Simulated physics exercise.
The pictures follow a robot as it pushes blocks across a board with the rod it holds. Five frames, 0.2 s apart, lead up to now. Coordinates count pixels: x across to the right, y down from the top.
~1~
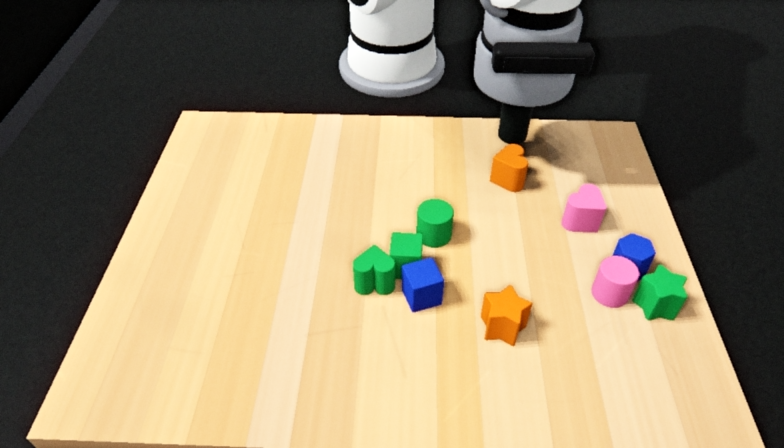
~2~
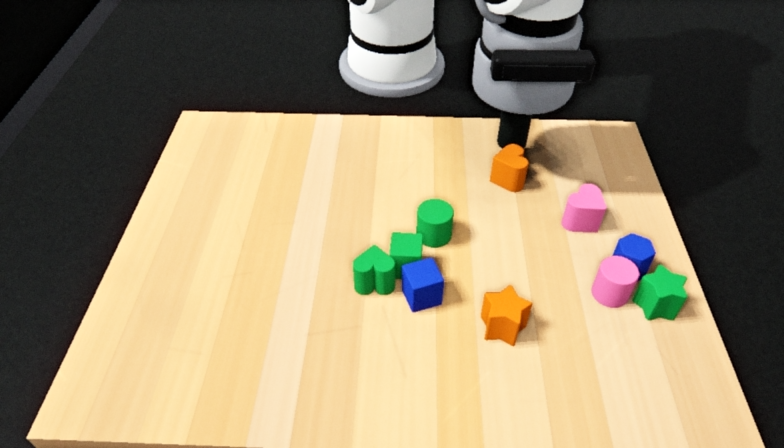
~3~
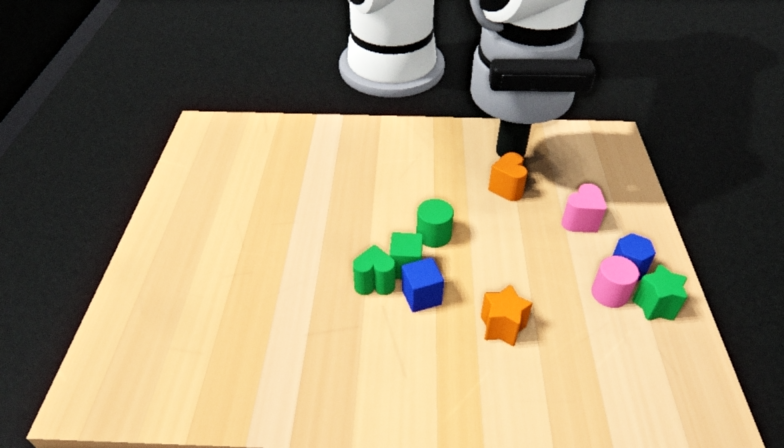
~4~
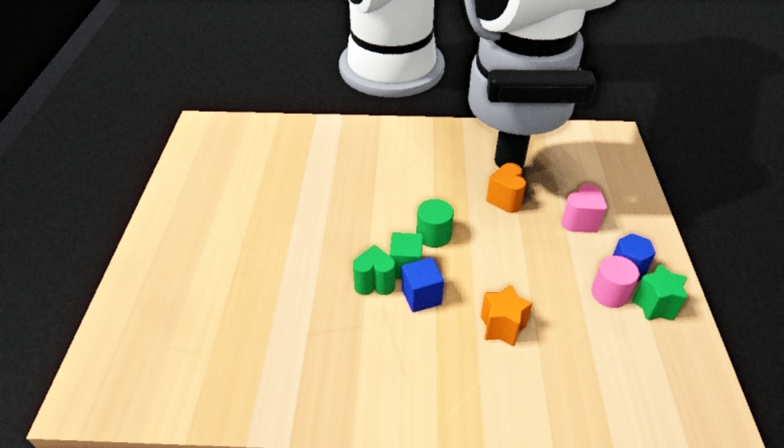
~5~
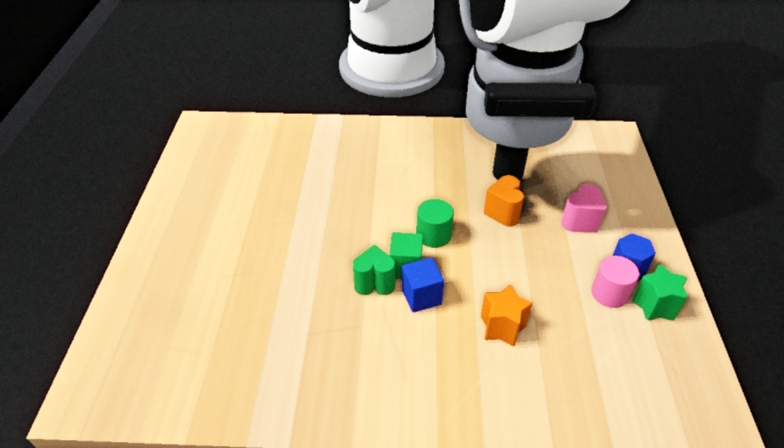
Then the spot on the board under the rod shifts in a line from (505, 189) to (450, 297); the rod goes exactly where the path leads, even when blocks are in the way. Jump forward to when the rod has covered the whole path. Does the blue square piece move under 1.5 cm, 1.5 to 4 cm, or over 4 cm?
Short of 1.5 cm.
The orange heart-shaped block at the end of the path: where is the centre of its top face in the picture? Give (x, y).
Its top middle: (509, 246).
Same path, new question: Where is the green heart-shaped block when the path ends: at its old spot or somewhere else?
Left in place.
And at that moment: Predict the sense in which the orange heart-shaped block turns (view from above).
Seen from above, its turn is counter-clockwise.
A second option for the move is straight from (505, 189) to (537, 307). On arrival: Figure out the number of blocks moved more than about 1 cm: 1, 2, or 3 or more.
Counting only shifts above 1 cm, I get one block.
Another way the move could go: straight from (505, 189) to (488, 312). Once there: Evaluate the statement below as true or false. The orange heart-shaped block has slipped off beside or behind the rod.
False - the claim does not hold.
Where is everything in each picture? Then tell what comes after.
Rod tip at (512, 137); block tops, green heart-shaped block at (374, 260); blue square piece at (423, 272); green circle at (436, 210); orange heart-shaped block at (513, 156), in the first picture.
Rod at (511, 144); blocks unchanged, in the second picture.
Rod at (510, 153); orange heart-shaped block at (511, 164), in the third picture.
Rod at (509, 163); orange heart-shaped block at (510, 175), in the fourth picture.
Rod at (508, 175); green heart-shaped block at (374, 260); blue square piece at (423, 272); green circle at (436, 210); orange heart-shaped block at (508, 188), in the fifth picture.
What follows on the original path. One third of the way, rod at (490, 207); orange heart-shaped block at (504, 223), turned 35° anticlockwise.
Two thirds of the way, rod at (472, 243); orange heart-shaped block at (508, 245).
At the end, rod at (451, 283); green heart-shaped block in place; blue square piece at (417, 276), turned 15° clockwise; green circle in place; orange heart-shaped block at (509, 246), turned 130° anticlockwise.
